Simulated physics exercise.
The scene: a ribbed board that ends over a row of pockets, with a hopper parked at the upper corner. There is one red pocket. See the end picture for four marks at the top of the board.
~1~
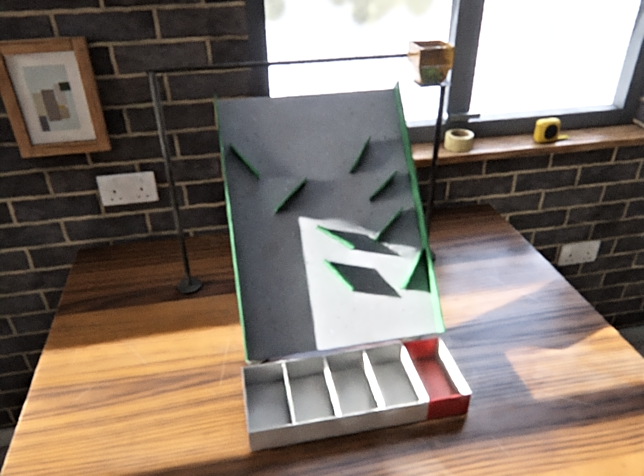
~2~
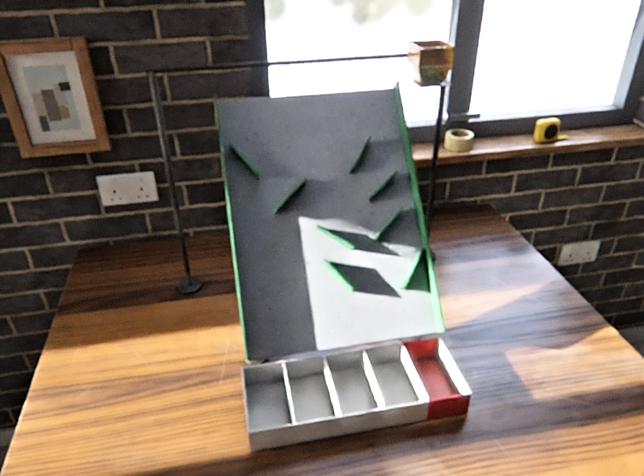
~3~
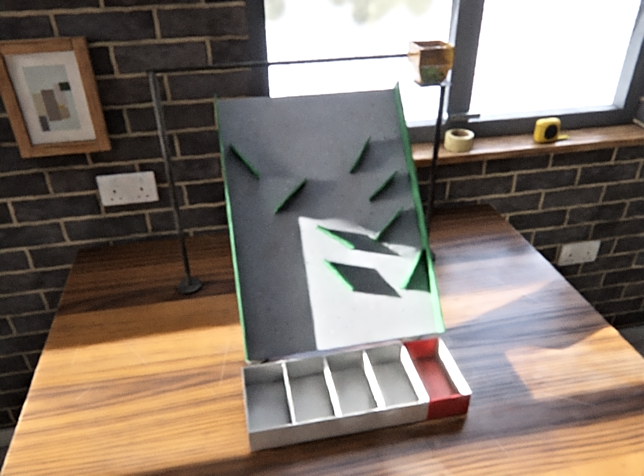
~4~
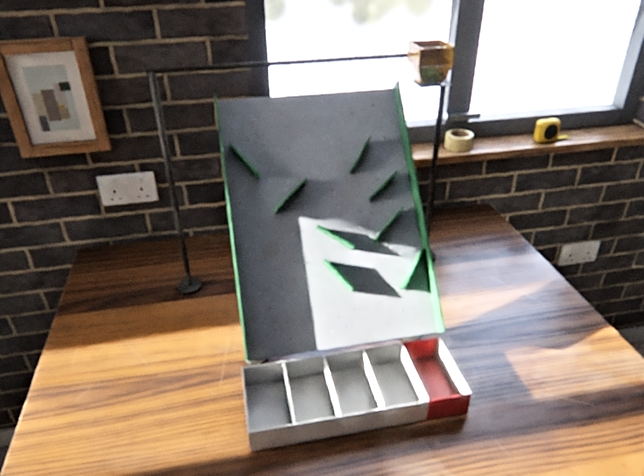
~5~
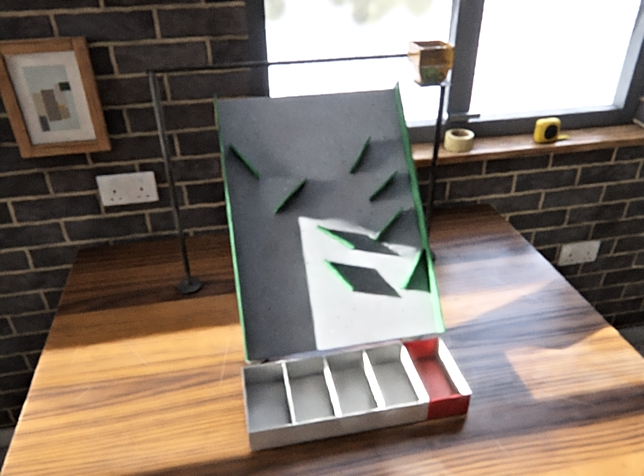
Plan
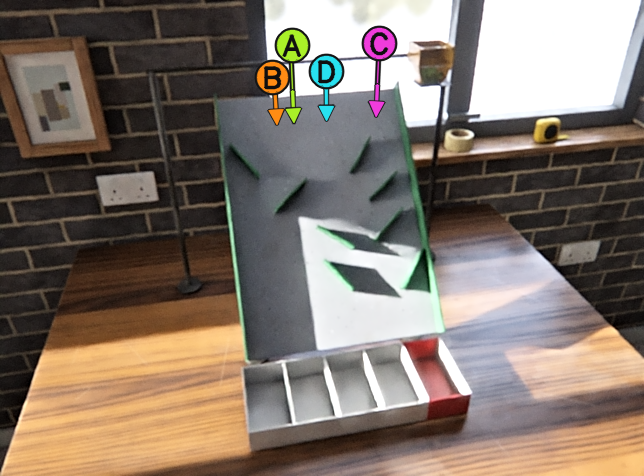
On a wooden table, a ribbed board stands above a row of pockets, and nothing moves.
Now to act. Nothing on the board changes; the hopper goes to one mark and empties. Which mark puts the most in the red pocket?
It is D.
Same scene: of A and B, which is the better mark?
Here it is mark A.
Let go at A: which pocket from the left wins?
The first.
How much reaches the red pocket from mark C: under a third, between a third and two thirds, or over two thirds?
Mark C gives under a third.
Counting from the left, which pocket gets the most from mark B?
The first from the left.
On the marked copy, mark A meets the board at (293, 117); mark B meets the board at (276, 119); mark C meets the board at (376, 111); mark D meets the board at (326, 115).
For mark A, a small part in the red pocket, most in other pockets.
For mark B, a stray few in the red pocket, nearly all in other pockets, a stray few outside the box.
For mark C, a small part in the red pocket, most in other pockets.
For mark D, about a third in the red pocket, about two thirds in other pockets, a stray few outside the box.
